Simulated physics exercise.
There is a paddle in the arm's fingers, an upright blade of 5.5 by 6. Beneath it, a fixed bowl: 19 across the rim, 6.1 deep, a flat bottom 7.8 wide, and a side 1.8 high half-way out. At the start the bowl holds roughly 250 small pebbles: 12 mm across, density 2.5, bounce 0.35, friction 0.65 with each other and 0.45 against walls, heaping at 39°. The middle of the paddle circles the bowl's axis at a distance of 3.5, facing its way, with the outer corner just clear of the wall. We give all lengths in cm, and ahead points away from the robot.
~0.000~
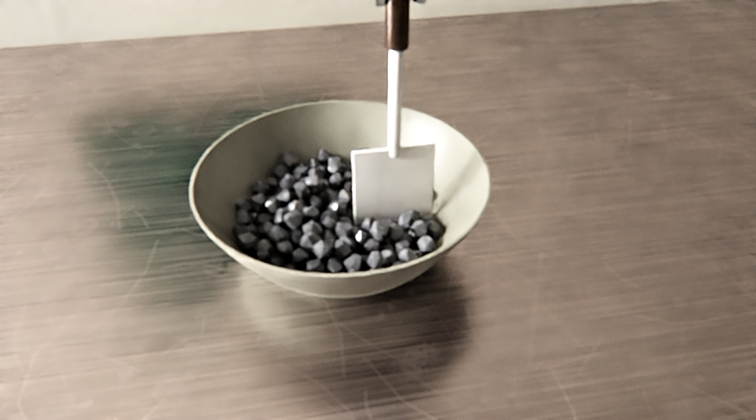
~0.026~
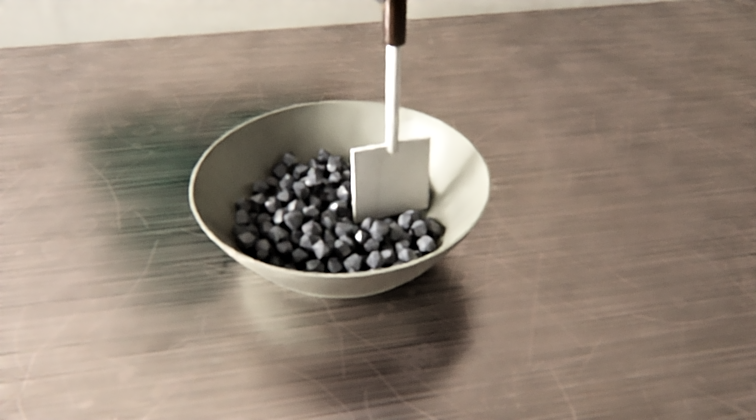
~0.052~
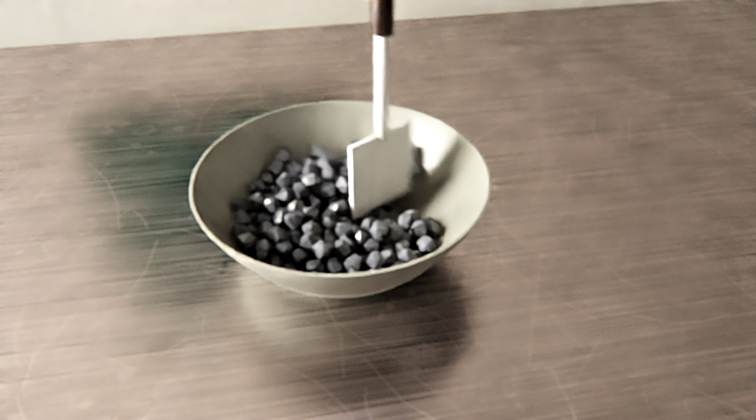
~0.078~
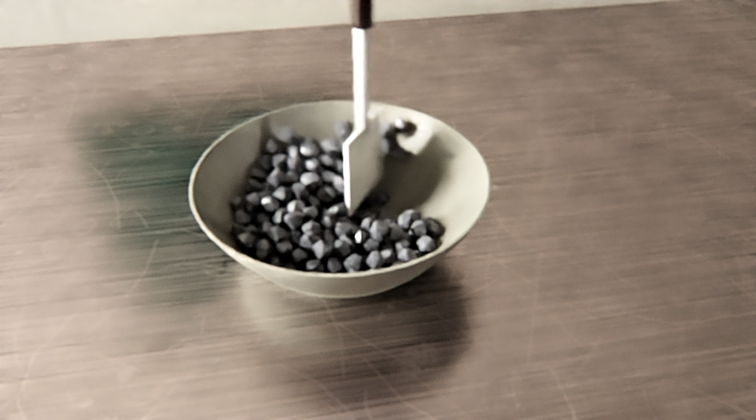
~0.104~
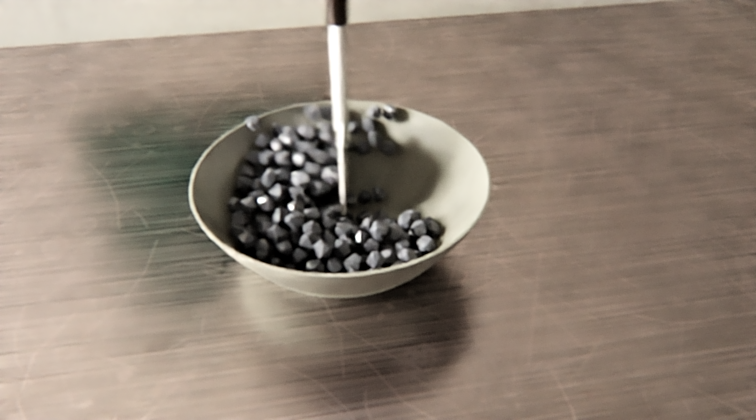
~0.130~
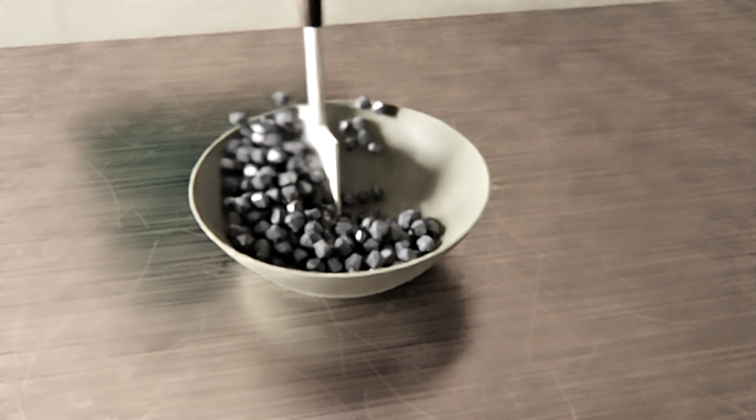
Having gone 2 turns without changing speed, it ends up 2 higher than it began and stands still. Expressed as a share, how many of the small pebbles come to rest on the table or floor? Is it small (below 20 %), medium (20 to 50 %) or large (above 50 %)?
It is medium.
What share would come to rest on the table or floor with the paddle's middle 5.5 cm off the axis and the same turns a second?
Near 0 percent.
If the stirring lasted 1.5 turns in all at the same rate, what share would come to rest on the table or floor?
It would be around 20 percent.
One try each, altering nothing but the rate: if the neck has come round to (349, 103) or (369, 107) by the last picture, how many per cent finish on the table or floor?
Well, about 15 percent the first time and about 5 percent the second.
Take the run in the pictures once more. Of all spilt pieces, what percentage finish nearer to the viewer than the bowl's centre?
Close to 70 in a hundred.
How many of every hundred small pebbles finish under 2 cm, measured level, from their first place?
Around 10 in a hundred.
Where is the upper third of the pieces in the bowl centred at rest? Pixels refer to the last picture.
It is centred near (323, 188).
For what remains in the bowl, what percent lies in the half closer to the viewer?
I'd put it near 45 per cent.
By 0.37 s, 344° round, highest piece 9 above the table; 198 in the bowl, 31 on the table or floor, 22 in flight or on the tool.
By 0.62 s, 222° round, highest piece 8 above the table; 181 in the bowl, 69 on the table or floor, 1 in flight or on the tool.
By 0.94 s, 0° round, highest piece 7 above the table; 180 in the bowl, 71 on the table or floor.
By 1.64 s, 0° round, highest piece 7 above the table; 180 in the bowl, 71 on the table or floor.
Final count, 180 in the bowl, 71 on the table or floor. That is 28 % on the table or floor.
